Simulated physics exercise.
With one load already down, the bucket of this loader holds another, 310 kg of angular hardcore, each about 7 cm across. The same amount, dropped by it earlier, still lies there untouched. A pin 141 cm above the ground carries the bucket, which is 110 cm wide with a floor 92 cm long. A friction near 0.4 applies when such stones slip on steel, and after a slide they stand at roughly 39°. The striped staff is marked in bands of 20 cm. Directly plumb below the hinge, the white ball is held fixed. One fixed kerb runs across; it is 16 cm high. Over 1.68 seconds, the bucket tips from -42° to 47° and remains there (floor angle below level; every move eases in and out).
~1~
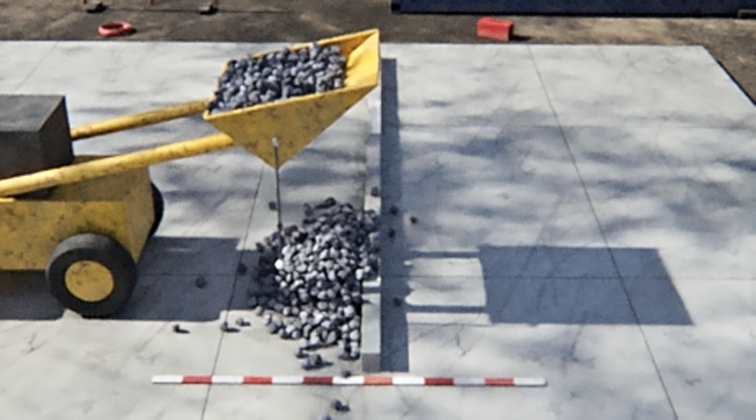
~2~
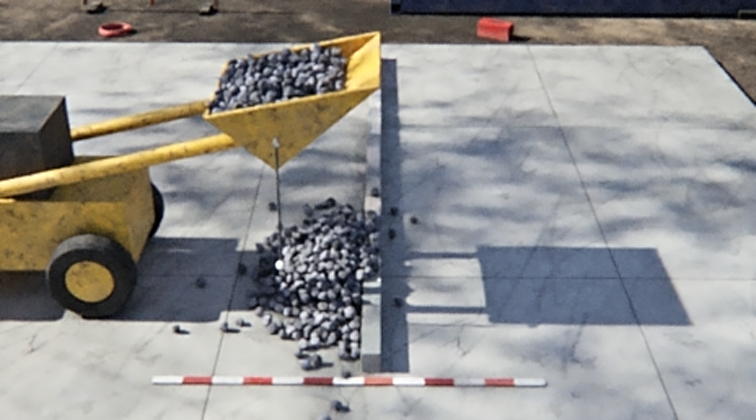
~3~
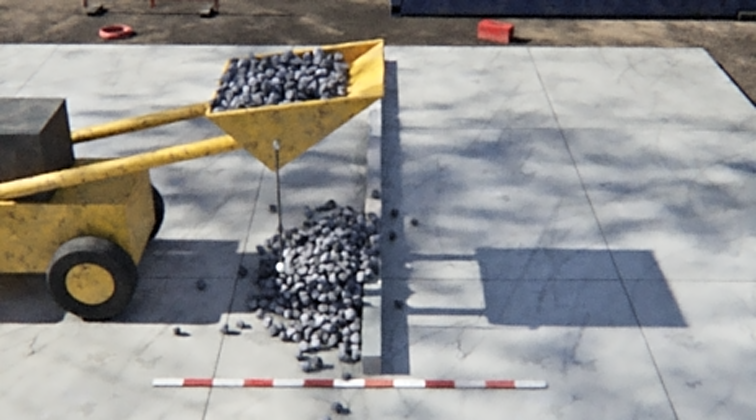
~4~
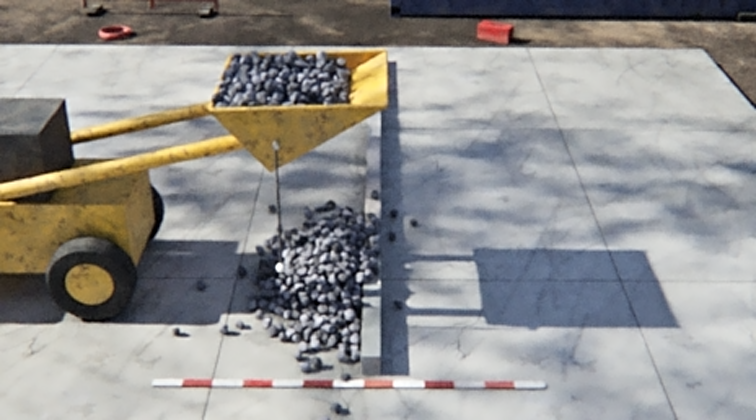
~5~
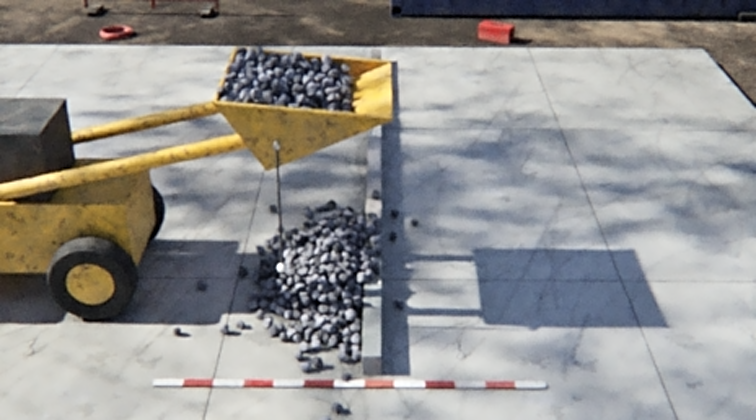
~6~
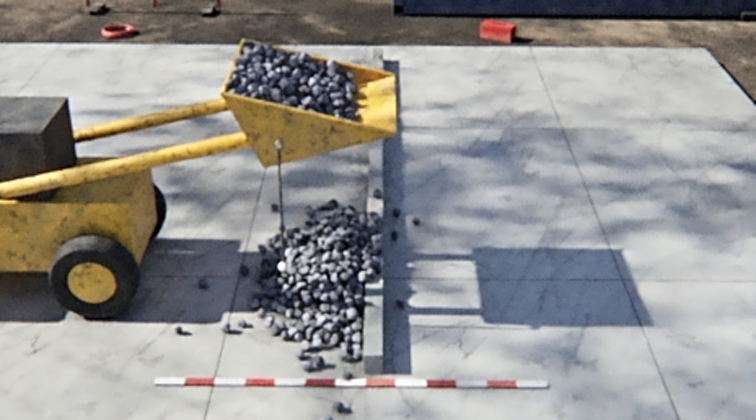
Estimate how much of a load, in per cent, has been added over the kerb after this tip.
Roughly 93 per cent of a load has been added.
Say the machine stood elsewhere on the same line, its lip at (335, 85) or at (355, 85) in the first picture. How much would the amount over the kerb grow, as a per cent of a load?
Close to 50 per cent, followed by close to 70 per cent.
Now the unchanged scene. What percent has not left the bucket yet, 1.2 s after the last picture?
Close to 25 in a hundred is still held.
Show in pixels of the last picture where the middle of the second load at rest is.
(424, 271).
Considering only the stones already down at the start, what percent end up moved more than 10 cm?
Roughly 0 per cent of them.
Then, 0.7 s after the last picture the floor is at 33°; in per cent of one load, 99 in the bucket, 99 on this side of the kerb, 1 over the kerb; the foremost stones are at (391, 241).
Then, 1.2 s after the last picture the floor is at 47°; in per cent of one load, 26 in the bucket, 130 on this side of the kerb, 43 over the kerb; the foremost stones are at (438, 279).
Then, 1.5 s after the last picture the floor is at 47°; in per cent of one load, 0 in the bucket, 112 on this side of the kerb, 87 over the kerb; the foremost stones are at (521, 293).
Then, 4.1 s after the last picture the floor is at 47°; in per cent of one load, 0 in the bucket, 106 on this side of the kerb, 94 over the kerb; the foremost stones are at (577, 284). Net gain over the kerb, 93.
